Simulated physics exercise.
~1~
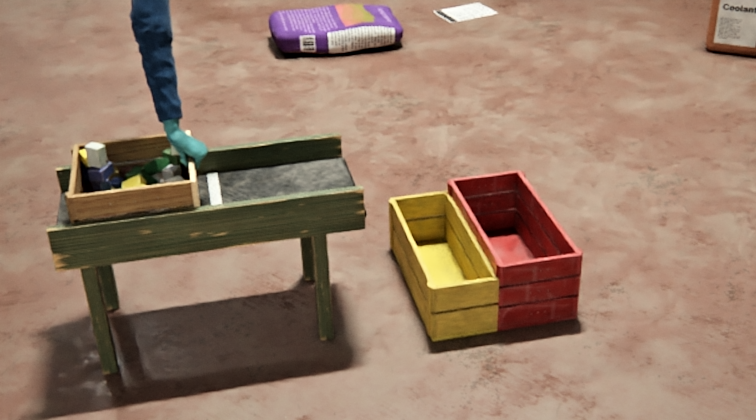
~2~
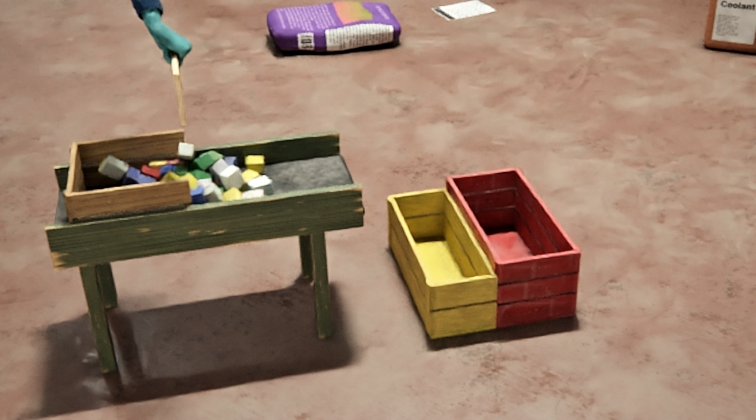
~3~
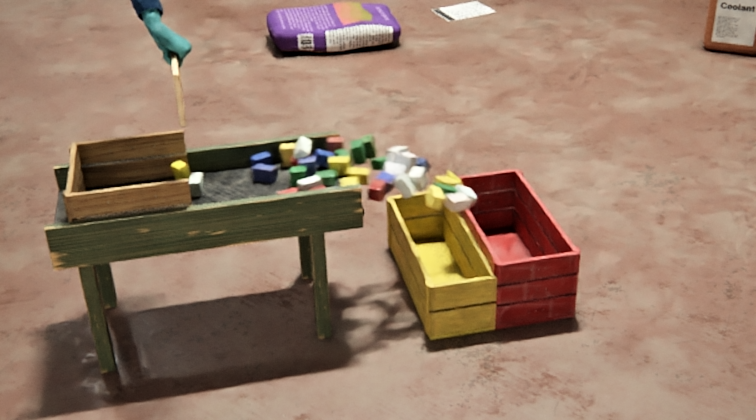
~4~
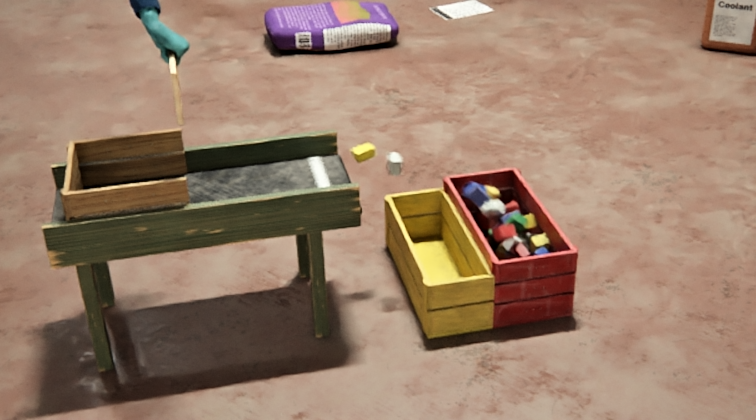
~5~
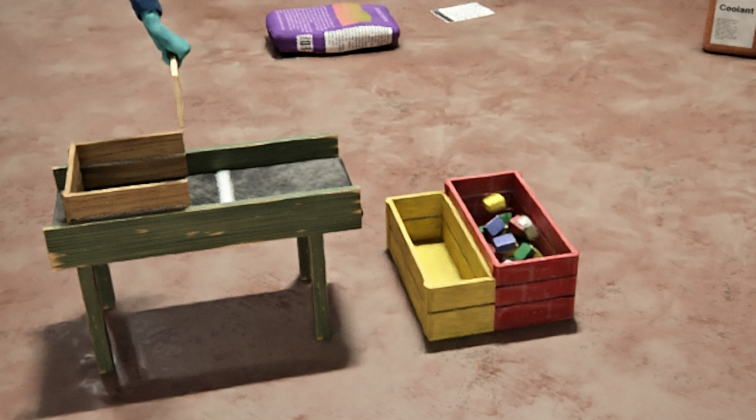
On a dusty reddish floor, a gloved hand lifted the gate of a wooden pen on a green conveyor table, and colourful toy bricks rode right, flew off the end over the yellow tote and landed in the red tub, leaving the yellow one empty.
